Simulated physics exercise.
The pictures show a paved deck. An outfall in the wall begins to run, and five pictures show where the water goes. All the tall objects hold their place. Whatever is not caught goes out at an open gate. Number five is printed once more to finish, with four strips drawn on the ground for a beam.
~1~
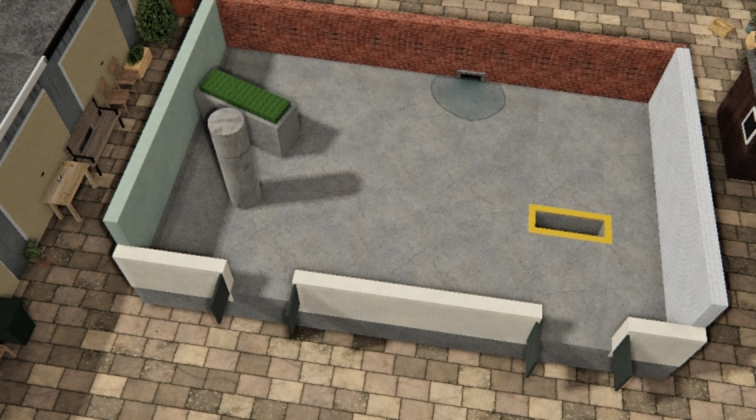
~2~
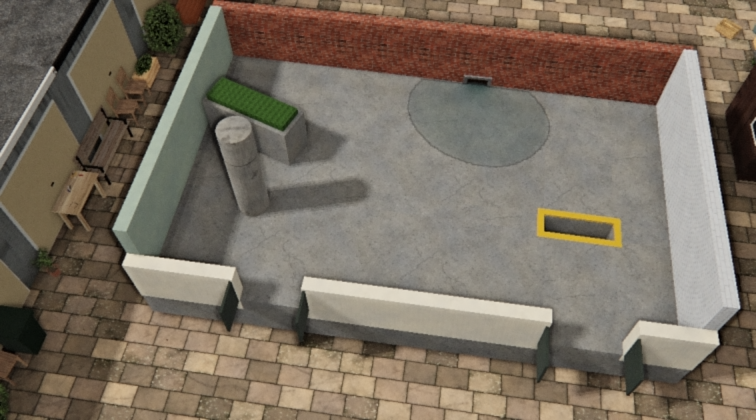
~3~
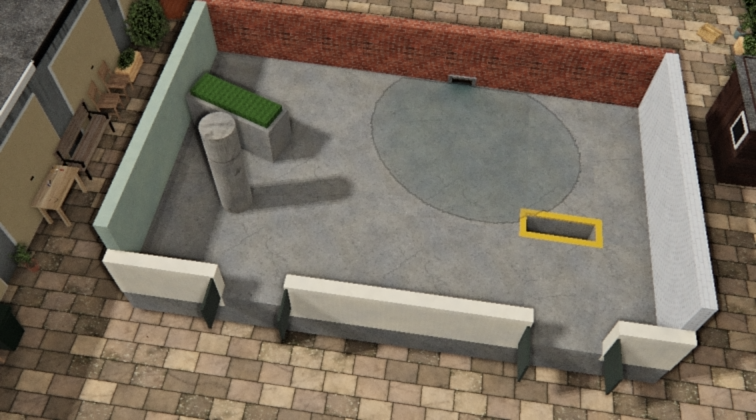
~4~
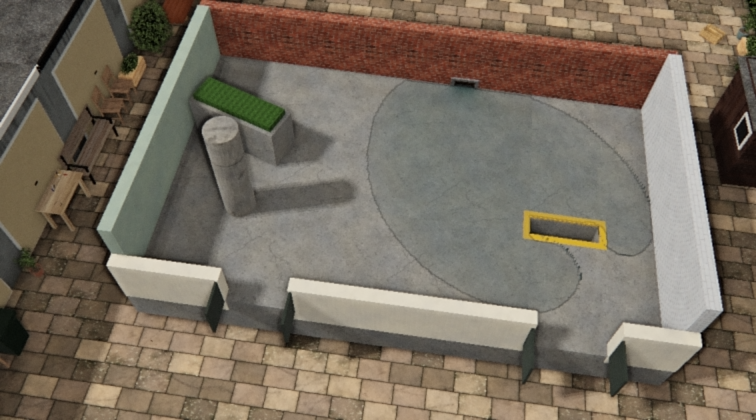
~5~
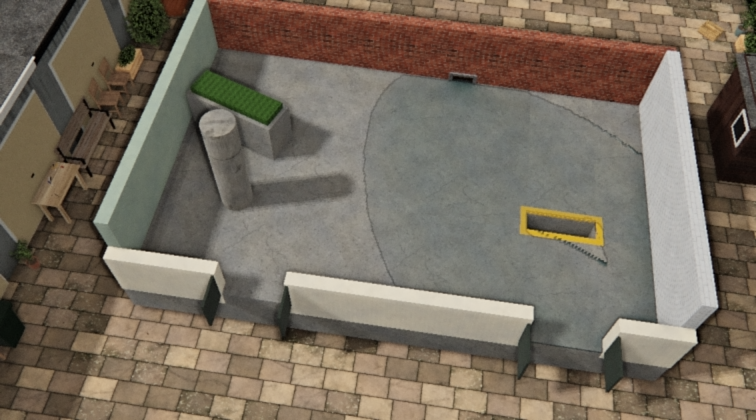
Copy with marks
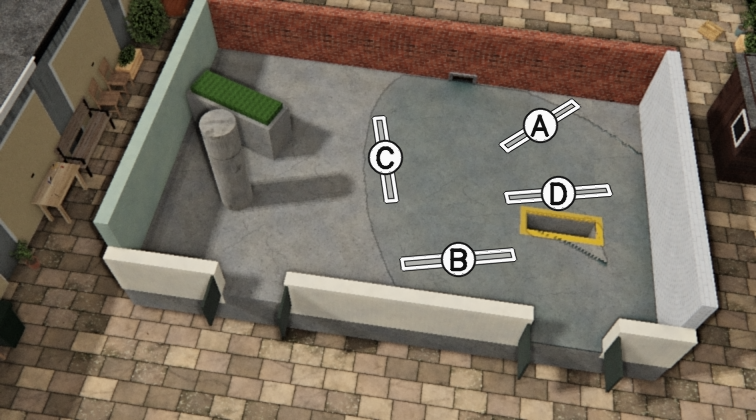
A sheet of water spread from a small outlet at the foot of the brick wall across the grey walled yard, widening until it surrounded the yellow-edged opening and covered much of the right side.
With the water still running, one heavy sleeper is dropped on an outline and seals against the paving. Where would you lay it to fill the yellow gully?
Use spot B.
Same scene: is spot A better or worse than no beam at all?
Spot A is worse.
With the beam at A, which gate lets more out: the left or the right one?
The right gate.
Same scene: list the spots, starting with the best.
B, C, A, D.
On the marked copy, A from (504, 147) to (575, 103); B from (402, 264) to (513, 254); C from (379, 118) to (391, 200); D from (507, 197) to (608, 190).
If A is chosen, about 22 % of the stream runs into the yellow gully, about 78 % out by the gates.
If B is chosen, about 41 % of the stream runs into the yellow gully, about 59 % out by the gates.
If C is chosen, about 31 % of the stream runs into the yellow gully, about 69 % out by the gates.
If D is chosen, about 12 % of the stream runs into the yellow gully, about 88 % out by the gates.
